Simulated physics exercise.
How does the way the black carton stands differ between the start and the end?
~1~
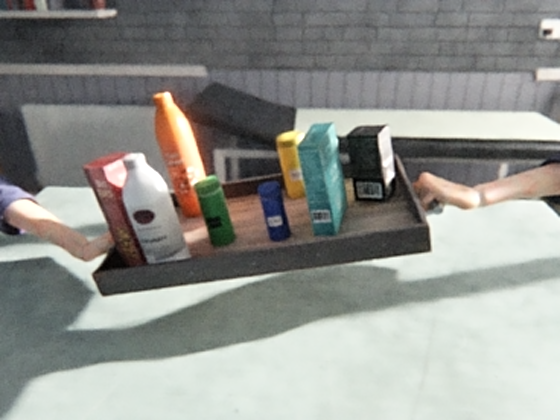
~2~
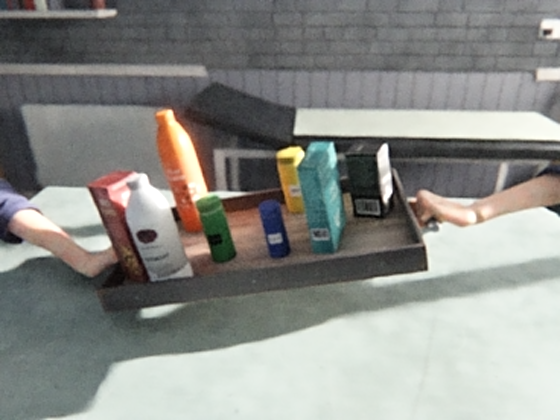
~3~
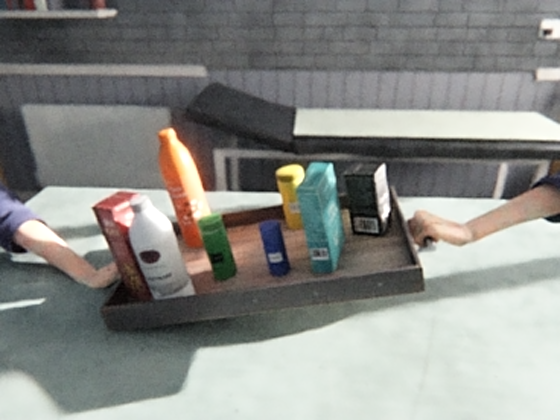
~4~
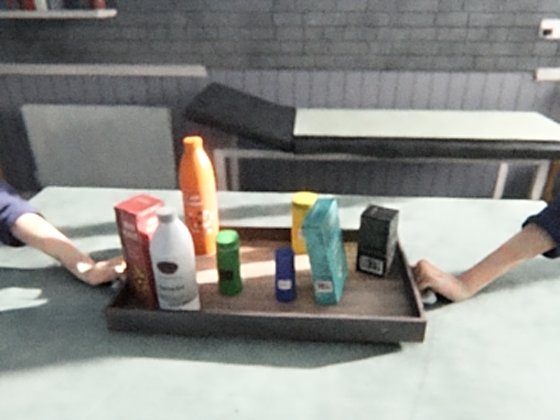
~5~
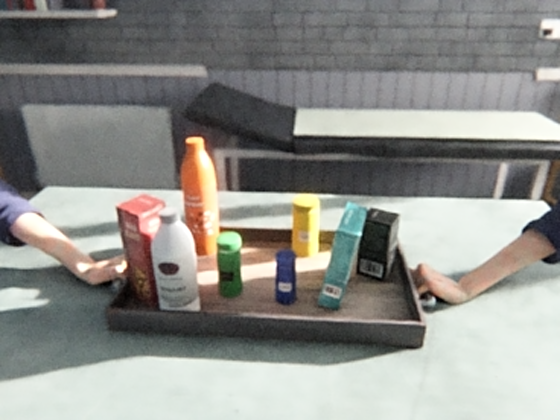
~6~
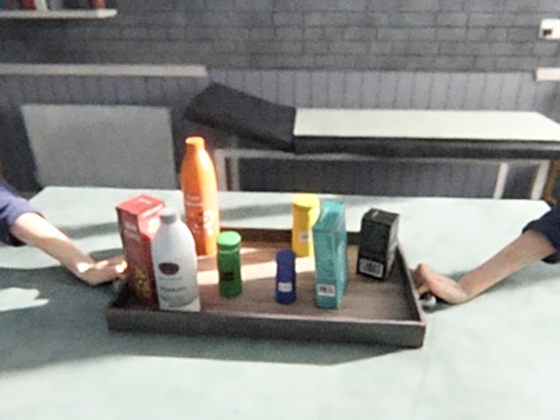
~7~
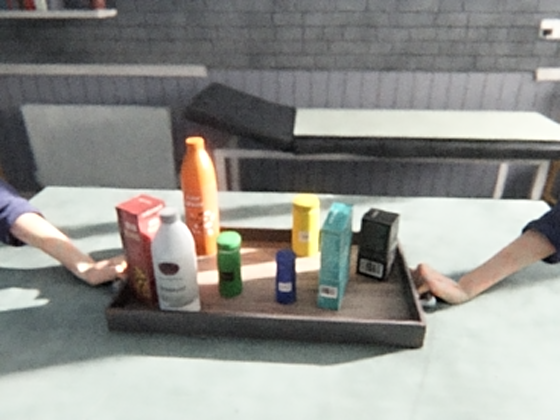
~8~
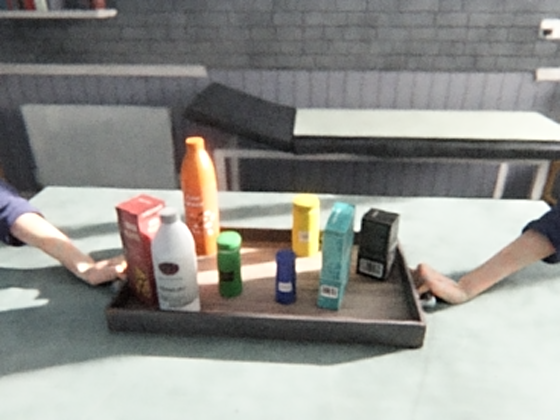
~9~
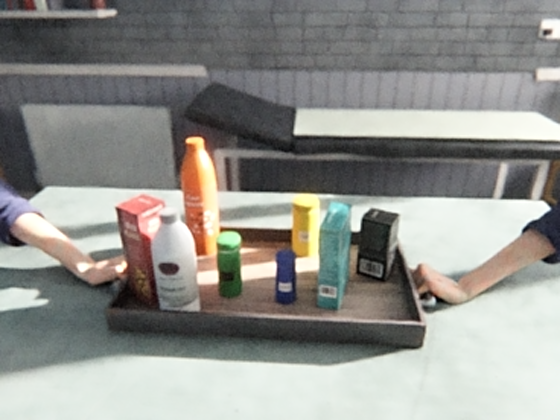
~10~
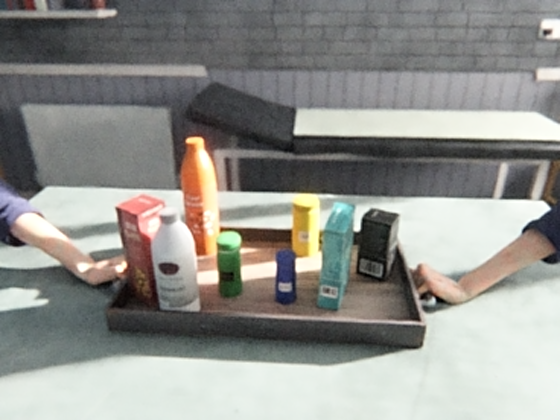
At the start the black carton is leaning along with the tilted tray, and by the end it stands upright on the tray.
